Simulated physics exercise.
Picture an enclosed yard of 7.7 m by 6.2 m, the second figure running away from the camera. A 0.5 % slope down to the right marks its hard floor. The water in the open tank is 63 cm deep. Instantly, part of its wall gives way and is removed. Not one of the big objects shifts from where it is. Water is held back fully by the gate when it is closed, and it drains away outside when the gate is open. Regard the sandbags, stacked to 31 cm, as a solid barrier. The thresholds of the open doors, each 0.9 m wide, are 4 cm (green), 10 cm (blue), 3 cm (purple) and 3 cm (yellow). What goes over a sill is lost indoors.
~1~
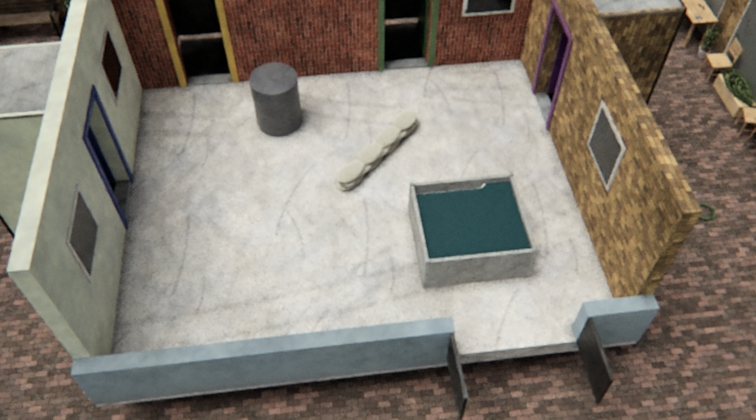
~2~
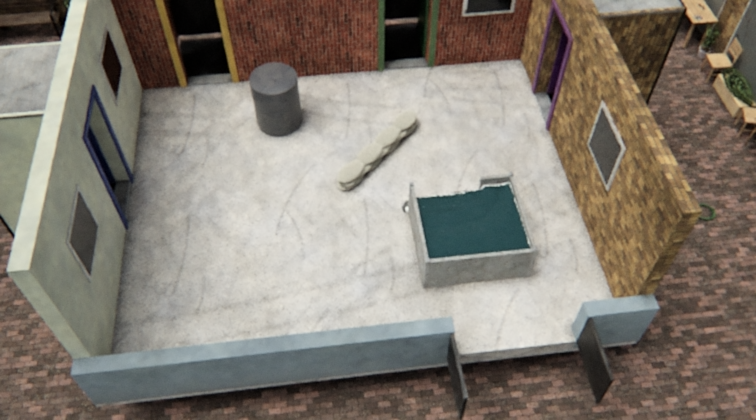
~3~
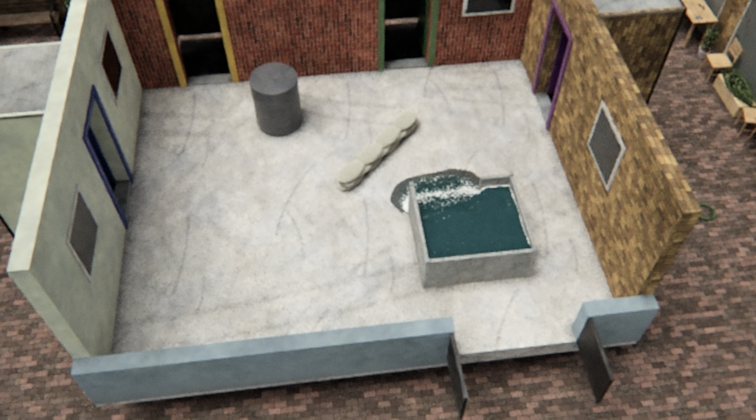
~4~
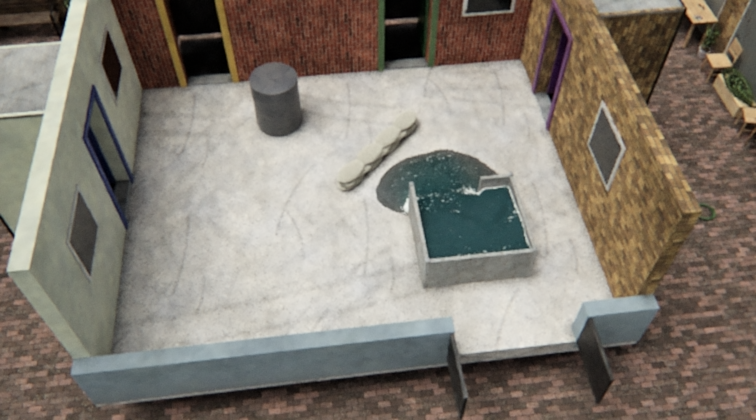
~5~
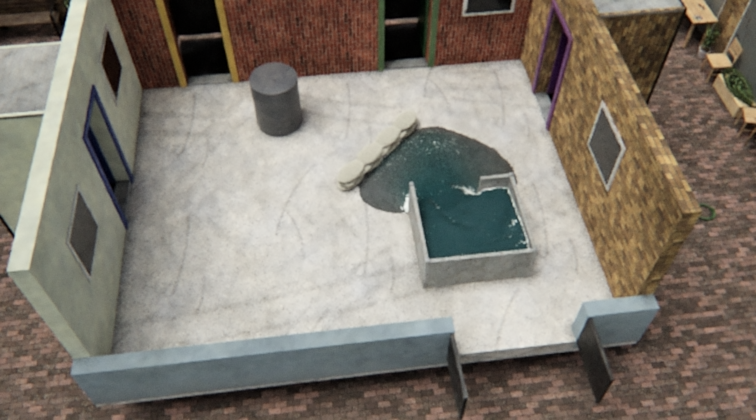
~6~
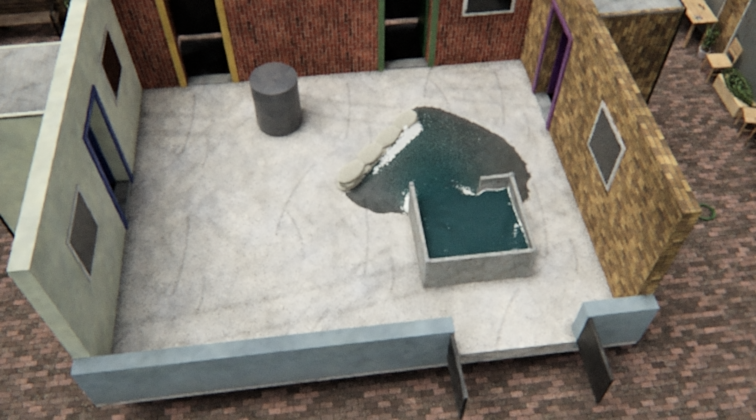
A walled yard with a pale, scuffed concrete floor is seen from high above, with red brick at the back, rough tan stone on the right and a low blue-grey wall in front. A dark grey cylinder, a diagonal row of pale sandbags and an open tank of teal water stand inside. Part of the tank's far wall gives way, and water pours out, spreads backward and foams along the sandbags.
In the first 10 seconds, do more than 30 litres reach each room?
In the end at the green door the inflow will break the limit; at the blue door the inflow will remain within the limit; at the purple door the inflow will break the limit; at the yellow door the inflow will remain within the limit.
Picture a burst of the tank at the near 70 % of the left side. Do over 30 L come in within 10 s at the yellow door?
Well, at yellow it would be too much.
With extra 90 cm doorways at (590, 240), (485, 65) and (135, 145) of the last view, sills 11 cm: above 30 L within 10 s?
In turn: Not over, over, not over.
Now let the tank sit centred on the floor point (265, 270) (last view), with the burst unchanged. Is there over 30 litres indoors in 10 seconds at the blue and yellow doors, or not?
Relative to the limit, blue is within it and yellow is beyond it.
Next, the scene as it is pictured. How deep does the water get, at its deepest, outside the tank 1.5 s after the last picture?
Peak depth: Approx. 51 cm.
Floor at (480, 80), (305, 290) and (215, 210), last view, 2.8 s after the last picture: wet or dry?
Point 1: Reached; point 2: Reached; point 3: Unreached.
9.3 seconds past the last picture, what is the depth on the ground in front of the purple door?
About 5.5 cm.
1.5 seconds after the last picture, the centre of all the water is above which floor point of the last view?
Roughly (453, 168) in the last picture.
Then, 0.7 s after the last picture water covers 20 % of the floor and is deepest (35 cm) near (387, 164); green door 5 cm at the sill, 8 L in, blue door not reached, purple door not reached, yellow door not reached.
Then, 1.5 s after the last picture water covers 25 % of the floor and is deepest (51 cm) near (518, 60); green door 10 cm at the sill, 28 L in, blue door not reached, purple door 5 cm at the sill, 1 L in, yellow door not reached.
Then, 2.8 s after the last picture water covers 35 % of the floor and is deepest (20 cm) near (524, 77); green door 8 cm at the sill, 53 L in, blue door not reached, purple door 14 cm at the sill, 41 L in, yellow door not reached.
Then, 5.3 s after the last picture water covers 50 % of the floor and is deepest (10 cm) near (527, 83); green door 7 cm at the sill, 77 L in, blue door not reached, purple door 10 cm at the sill, 150 L in, yellow door not reached.
Then, 9.3 s after the last picture water covers 80 % of the floor and is deepest (6 cm) near (594, 324); green door 4 cm at the sill, 88 L in, blue door not reached, purple door 6 cm at the sill, 209 L in, yellow door 2 cm at the sill, 0 L in.
